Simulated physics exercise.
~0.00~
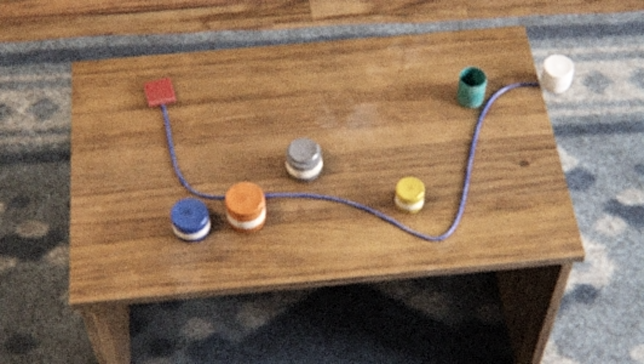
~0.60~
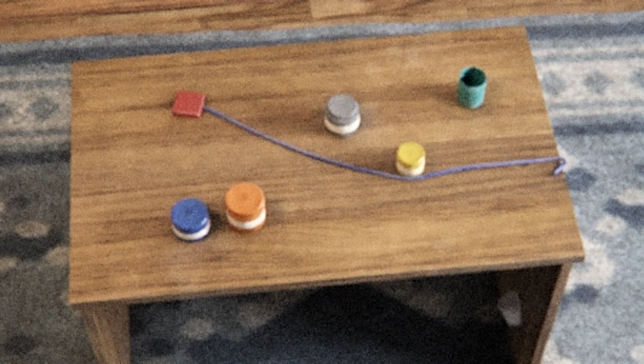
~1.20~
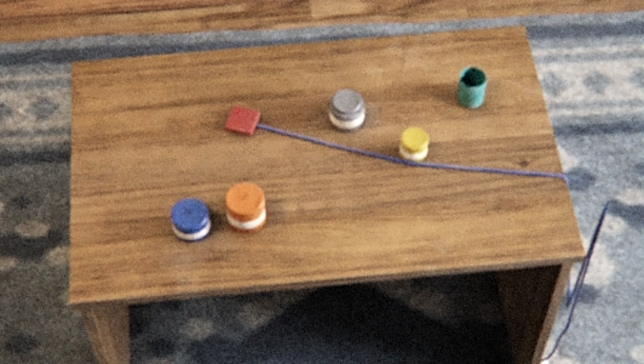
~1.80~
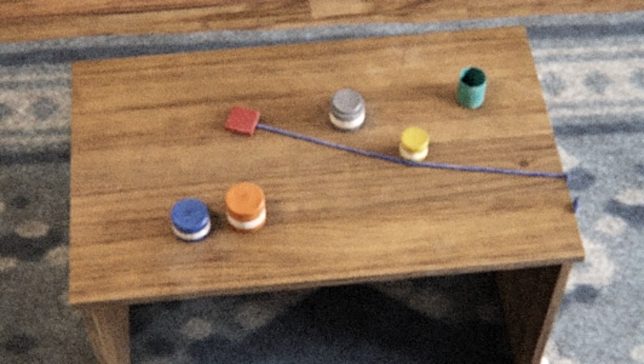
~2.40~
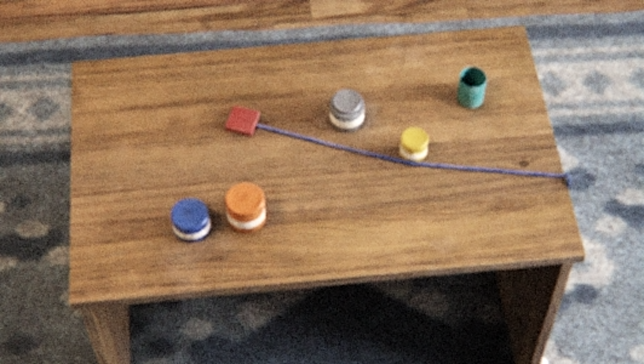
Wooden desk with a white speaker falling off the right side, its cable dragging a red phone and nudging yellow and grey jars.
